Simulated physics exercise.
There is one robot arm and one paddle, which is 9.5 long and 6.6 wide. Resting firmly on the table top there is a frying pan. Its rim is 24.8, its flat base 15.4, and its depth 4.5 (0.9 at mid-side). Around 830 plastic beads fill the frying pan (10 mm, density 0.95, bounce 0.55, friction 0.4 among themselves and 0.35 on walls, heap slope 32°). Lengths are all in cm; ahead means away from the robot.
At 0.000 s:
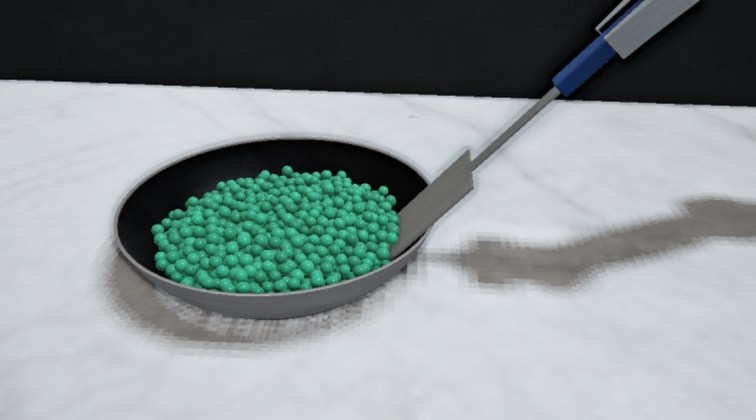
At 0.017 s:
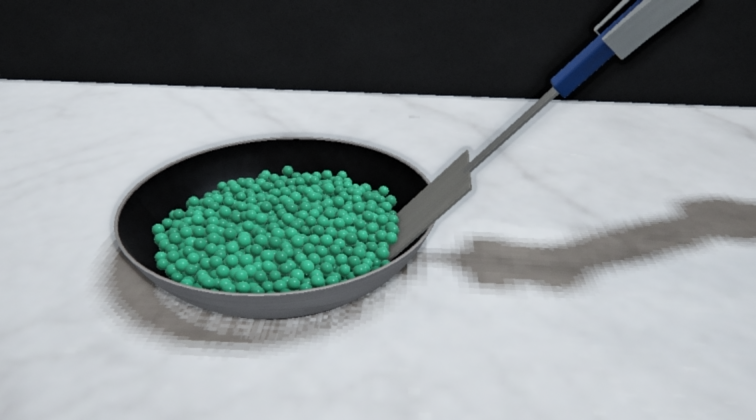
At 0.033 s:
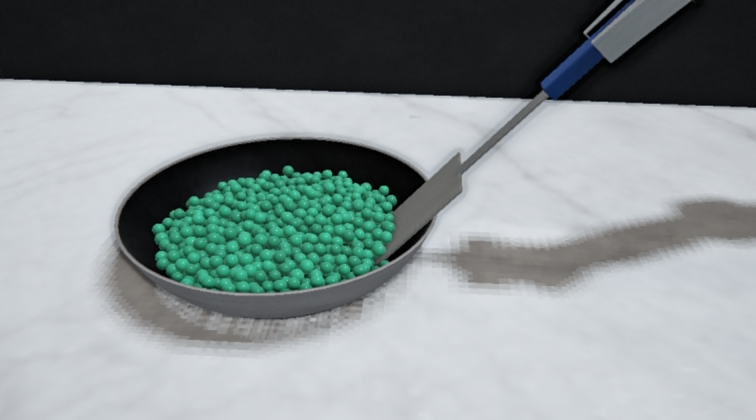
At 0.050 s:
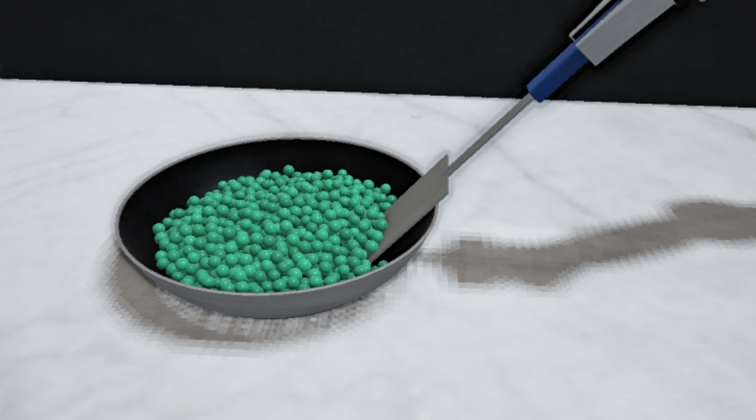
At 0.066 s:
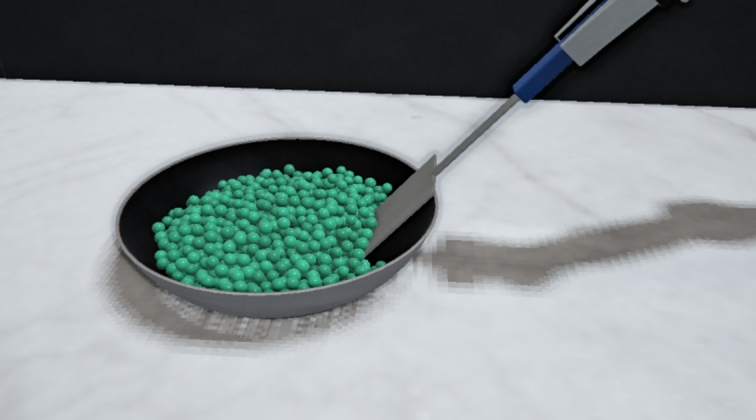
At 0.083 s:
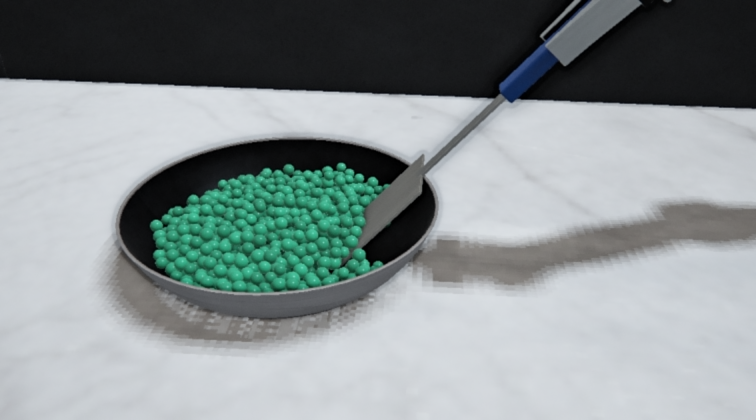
A robot arm's flat grey paddle sliding left into a heap of green beads in a frying pan on a white table.
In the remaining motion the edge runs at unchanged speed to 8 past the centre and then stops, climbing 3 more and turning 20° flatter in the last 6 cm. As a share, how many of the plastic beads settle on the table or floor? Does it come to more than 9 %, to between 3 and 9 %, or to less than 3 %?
It comes to between 3 and 9 %.
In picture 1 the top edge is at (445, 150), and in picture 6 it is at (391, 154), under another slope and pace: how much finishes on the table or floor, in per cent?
Some 5 per cent.
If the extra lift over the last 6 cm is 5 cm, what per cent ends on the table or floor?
I'd reckon around 10 per cent.
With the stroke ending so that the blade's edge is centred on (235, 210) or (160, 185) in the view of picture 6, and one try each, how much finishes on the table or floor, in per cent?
Around 0 per cent for the first try and 20 per cent for the second.
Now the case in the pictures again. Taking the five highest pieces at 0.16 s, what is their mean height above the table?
Roughly 5 cm above the table.
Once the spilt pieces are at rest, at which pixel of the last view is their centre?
Around pixel (75, 222).
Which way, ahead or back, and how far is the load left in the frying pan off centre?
Offset forward: Around 3.5 cm.
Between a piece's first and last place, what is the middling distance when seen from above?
The answer is about 2 cm.
After 0.16 s, sloping 49°, highest piece 5 above the table; 834 in the frying pan.
After 0.24 s, sloping 41°, highest piece 6 above the table; 834 in the frying pan.
After 0.48 s, sloping 29°, highest piece 6 above the table; 792 in the frying pan, 39 on the table or floor, 3 on the blade or in flight.
After 1.53 s, sloping 29°, highest piece 6 above the table; 791 in the frying pan, 43 on the table or floor.
At rest, 791 in the frying pan, 43 on the table or floor. That is 5 % on the table or floor.
